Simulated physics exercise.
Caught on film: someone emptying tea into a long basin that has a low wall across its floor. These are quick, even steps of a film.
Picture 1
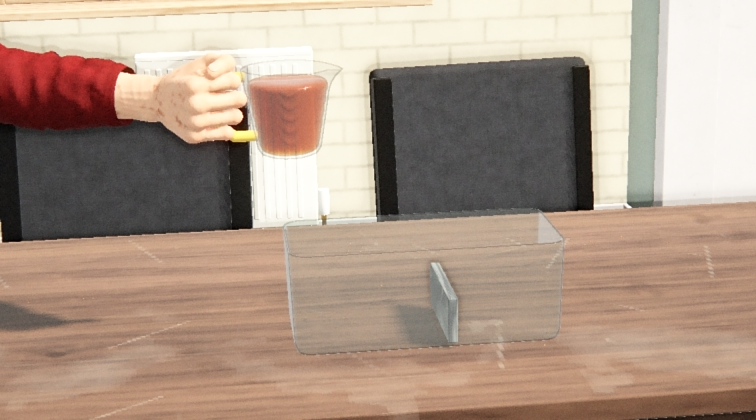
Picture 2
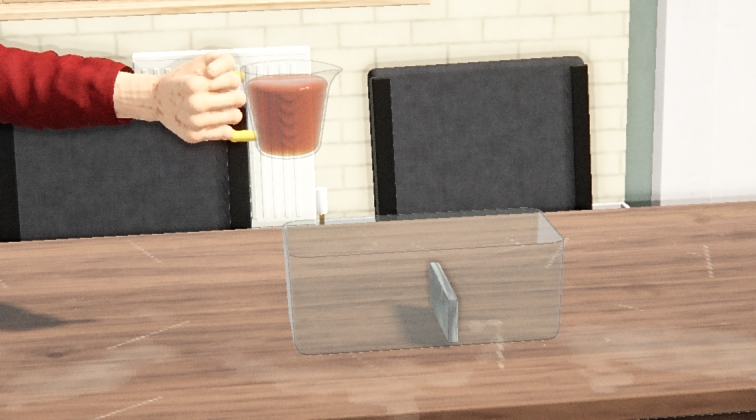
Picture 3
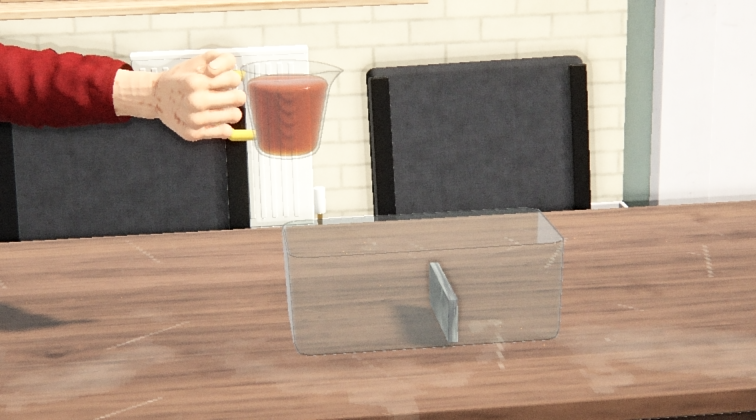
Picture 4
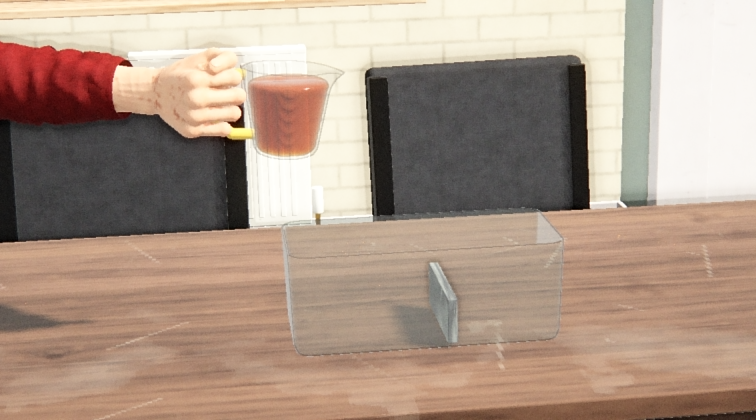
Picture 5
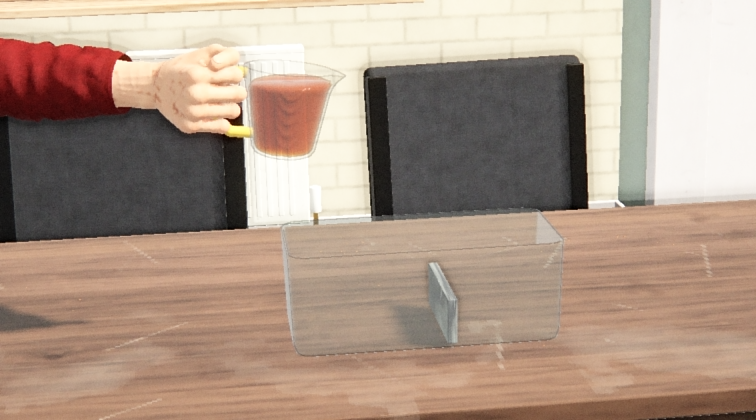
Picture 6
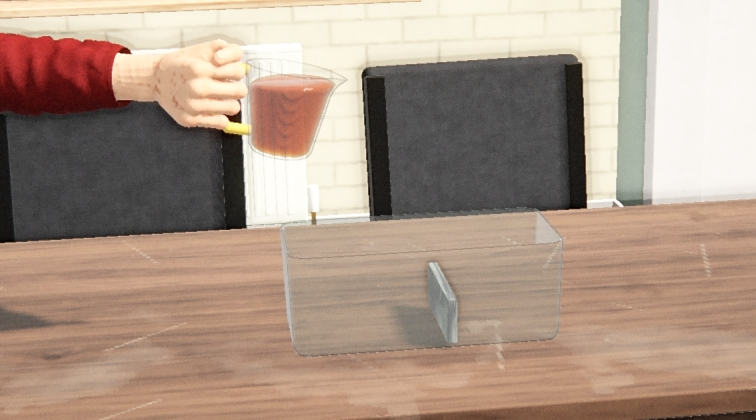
At a wooden table with dark chairs behind it, a hand in a red sleeve held a clear jug of reddish-brown tea above a see-through basin with a low wall, then tilted it slightly rightward.
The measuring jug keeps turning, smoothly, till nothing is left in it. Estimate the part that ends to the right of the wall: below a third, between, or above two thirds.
It comes to less than a third.
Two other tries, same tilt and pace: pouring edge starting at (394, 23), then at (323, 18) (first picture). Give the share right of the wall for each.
About 85 and 5 per cent.
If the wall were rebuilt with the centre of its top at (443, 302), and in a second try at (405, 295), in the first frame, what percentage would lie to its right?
About 10 and 65 per cent.
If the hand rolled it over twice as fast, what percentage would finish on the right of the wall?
Some 5 per cent.
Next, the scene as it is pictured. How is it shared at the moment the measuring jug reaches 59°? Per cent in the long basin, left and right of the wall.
Near 5 on the left, 0 on the right.
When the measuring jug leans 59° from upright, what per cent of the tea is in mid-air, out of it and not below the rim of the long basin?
Near 20 %.
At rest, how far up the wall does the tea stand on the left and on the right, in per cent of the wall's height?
Some 30 per cent left and 0 right.
A moment on, the measuring jug is tipped part way and 75 per cent is still to pour, 6 is left of the wall and 0 right of it.
Next, the measuring jug is tipped on its side and 23 per cent is still to pour, 55 is left of the wall and 1 right of it.
Then the measuring jug is tipped on its side and 1 per cent is still to pour, 91 is left of the wall and 3 right of it.
Later the measuring jug is tipped on its side and 0 per cent is still to pour, 94 is left of the wall and 3 right of it.
Finally, 94 per cent lies left of the wall, 3 right of it and 2 outside.
